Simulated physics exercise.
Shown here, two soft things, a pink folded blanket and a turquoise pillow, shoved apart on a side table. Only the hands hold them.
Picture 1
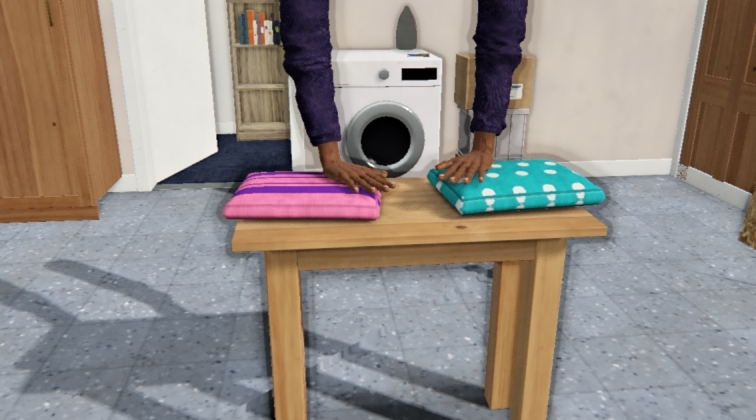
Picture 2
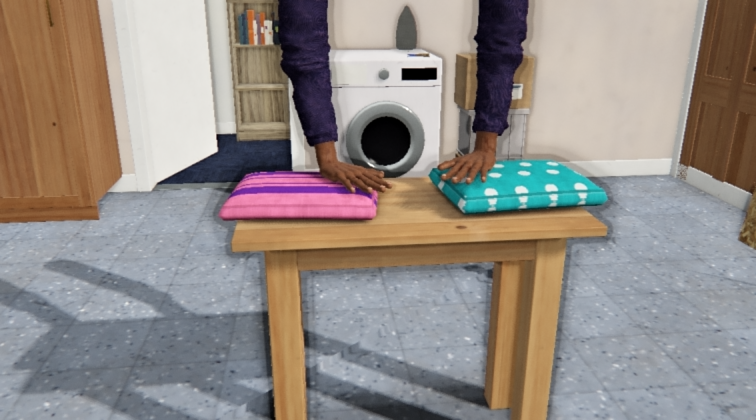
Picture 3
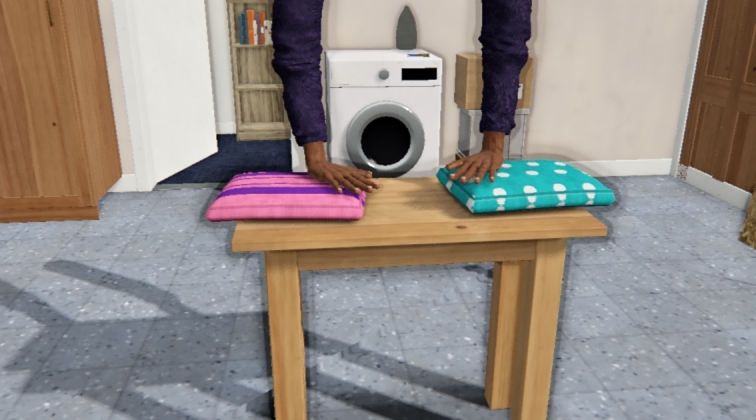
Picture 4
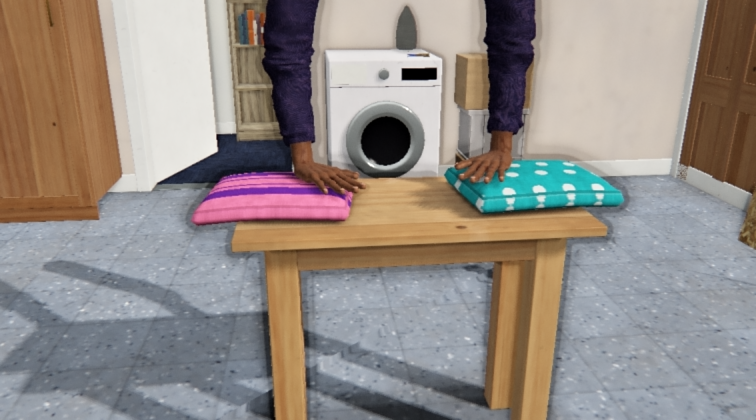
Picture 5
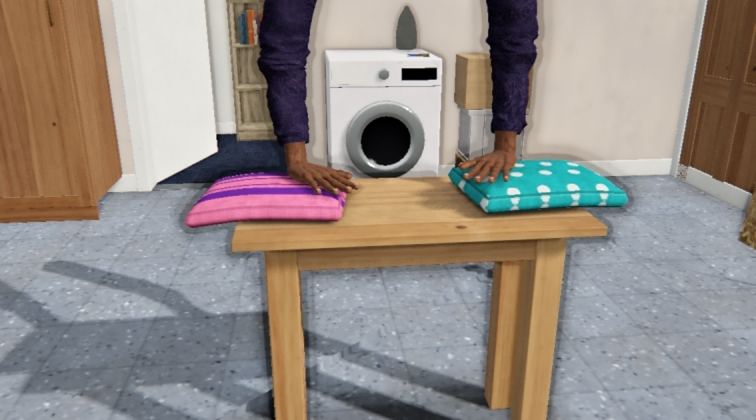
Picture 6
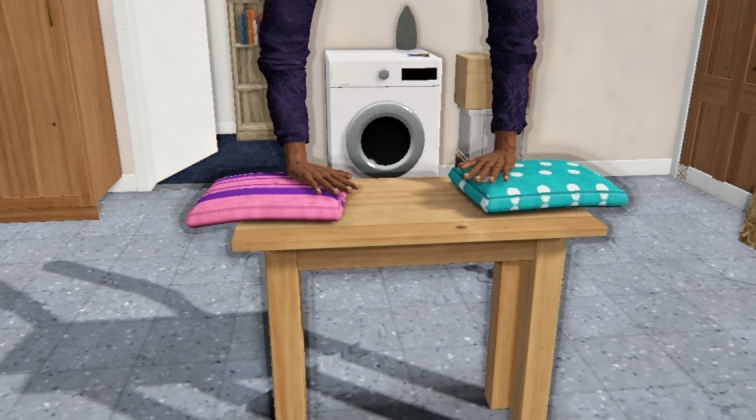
Two hands pushed a pink striped cushion-like bundle left and a turquoise spotted one right across a small wooden table, until both poked past its edges, the pink one farther, and the hands stayed on them.
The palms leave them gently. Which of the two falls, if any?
Outcome: The pink folded blanket holds its place, the turquoise pillow stays up there.
Then, 0.40 s on from there, folded blanket as it was left; pillow as it was left.
In the end, folded blanket as it was left; pillow as it was left. The pink folded blanket stays up there and the turquoise pillow remains on top.
